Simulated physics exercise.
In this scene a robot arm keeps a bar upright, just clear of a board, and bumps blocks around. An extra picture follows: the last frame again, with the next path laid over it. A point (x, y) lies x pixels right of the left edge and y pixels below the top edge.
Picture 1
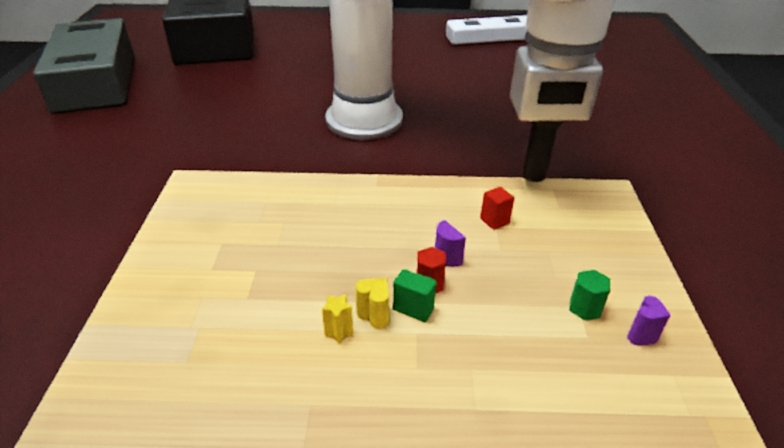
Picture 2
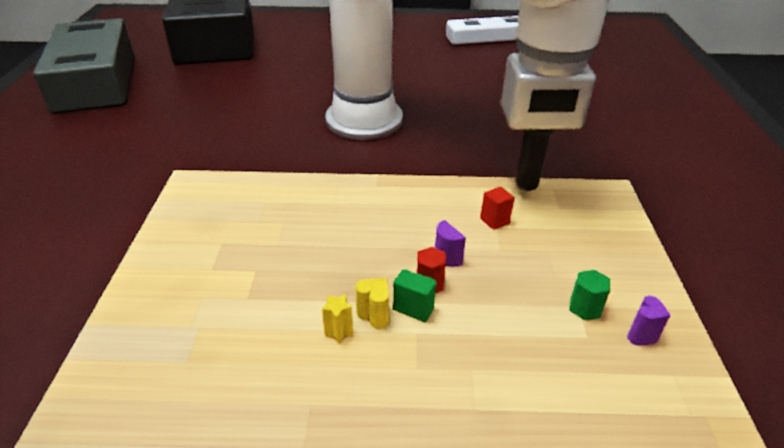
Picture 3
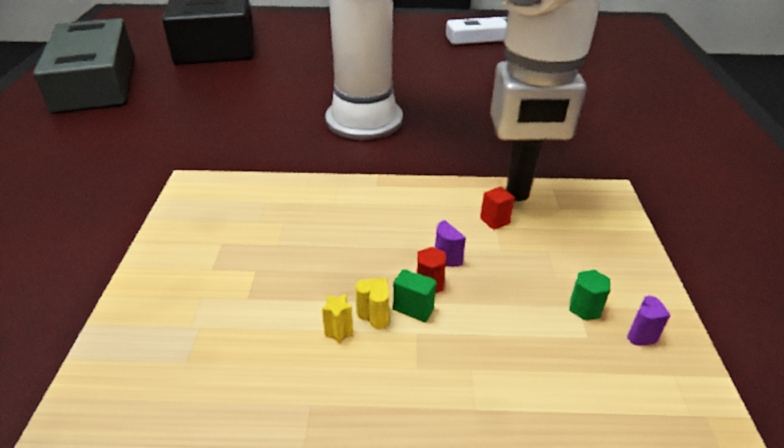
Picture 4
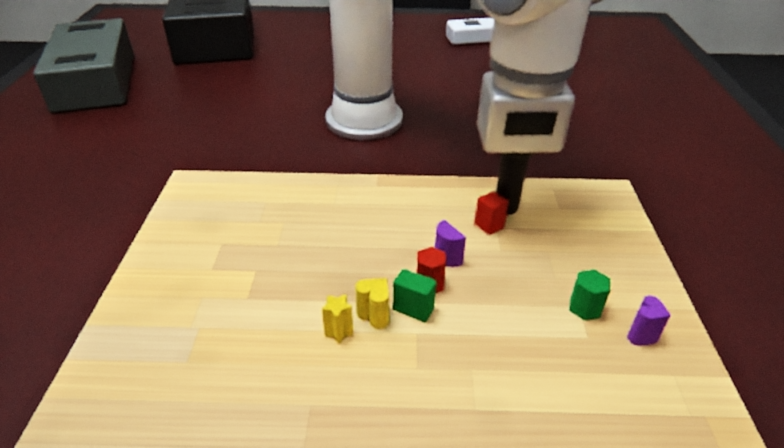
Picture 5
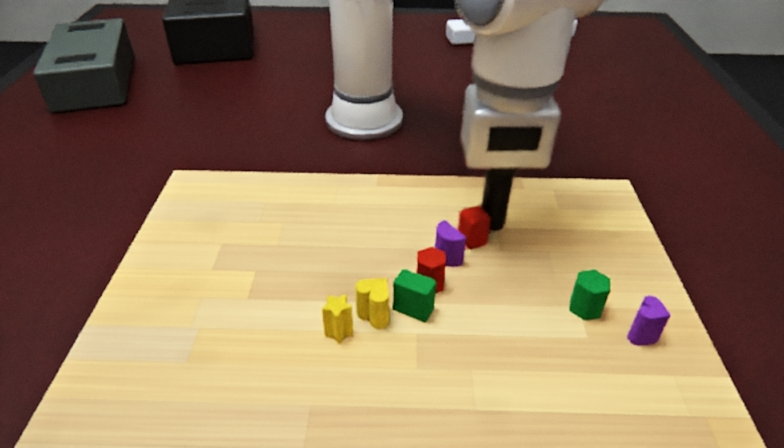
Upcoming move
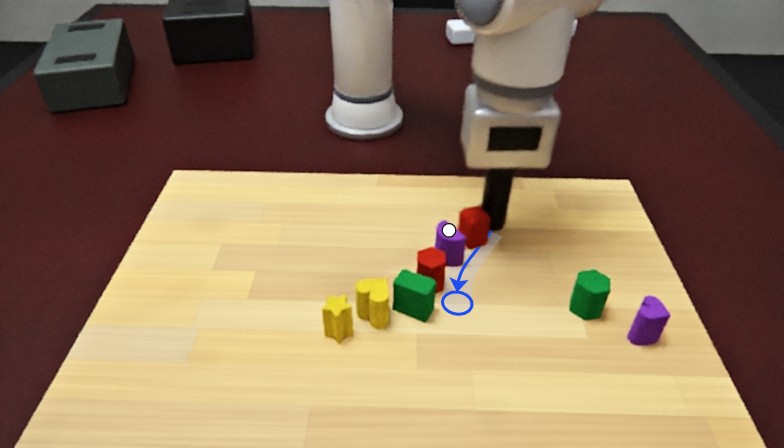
A robot arm with a black bar moved in from the top right of a wooden board and pushed the red square block down and left, until it sat close beside a purple block.
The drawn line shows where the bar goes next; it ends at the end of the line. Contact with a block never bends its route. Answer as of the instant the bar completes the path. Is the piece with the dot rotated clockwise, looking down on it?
Yes.
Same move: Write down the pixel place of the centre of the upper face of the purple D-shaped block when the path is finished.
My best guess is (416, 237).
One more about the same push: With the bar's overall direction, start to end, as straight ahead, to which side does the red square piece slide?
To the path's right.
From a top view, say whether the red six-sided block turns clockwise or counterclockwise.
Turns anticlockwise.
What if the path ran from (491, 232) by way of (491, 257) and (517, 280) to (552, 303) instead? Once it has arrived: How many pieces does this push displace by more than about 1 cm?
The push will move one block.
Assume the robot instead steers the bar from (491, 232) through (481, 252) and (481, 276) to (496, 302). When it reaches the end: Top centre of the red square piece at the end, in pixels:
I'd guess (457, 225).
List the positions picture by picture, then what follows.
Bar's lower end at (534, 177); green rectangular block at (415, 281); red six-sided block at (432, 256); purple D-shaped block at (449, 230); red square piece at (499, 194), in the first picture.
Bar at (527, 185); blocks still, in the second picture.
Bar at (517, 196); blocks still, in the third picture.
Bar at (506, 209); red square piece at (493, 199), in the fourth picture.
Bar at (492, 224); green rectangular block at (415, 281); red six-sided block at (432, 256); purple D-shaped block at (449, 230); red square piece at (475, 213), in the fifth picture.
Drawn move, from (491, 232) via (475, 252) and (460, 275), ending at (457, 303); the dot is on the purple D-shaped block.
On the path given first. One third of the way, bar at (476, 245); purple D-shaped block at (435, 236), turned 25° clockwise; red square piece at (454, 228).
Two thirds of the way, bar at (461, 267); red six-sided block at (427, 259), turned 30° anticlockwise; purple D-shaped block at (415, 237), turned 35° clockwise; red square piece at (440, 236), turned 45° clockwise.
At the end, bar at (458, 295); green rectangular block still; red six-sided block at (427, 259), turned 30° anticlockwise; purple D-shaped block at (416, 237), turned 35° clockwise; red square piece at (440, 236), turned 45° clockwise.
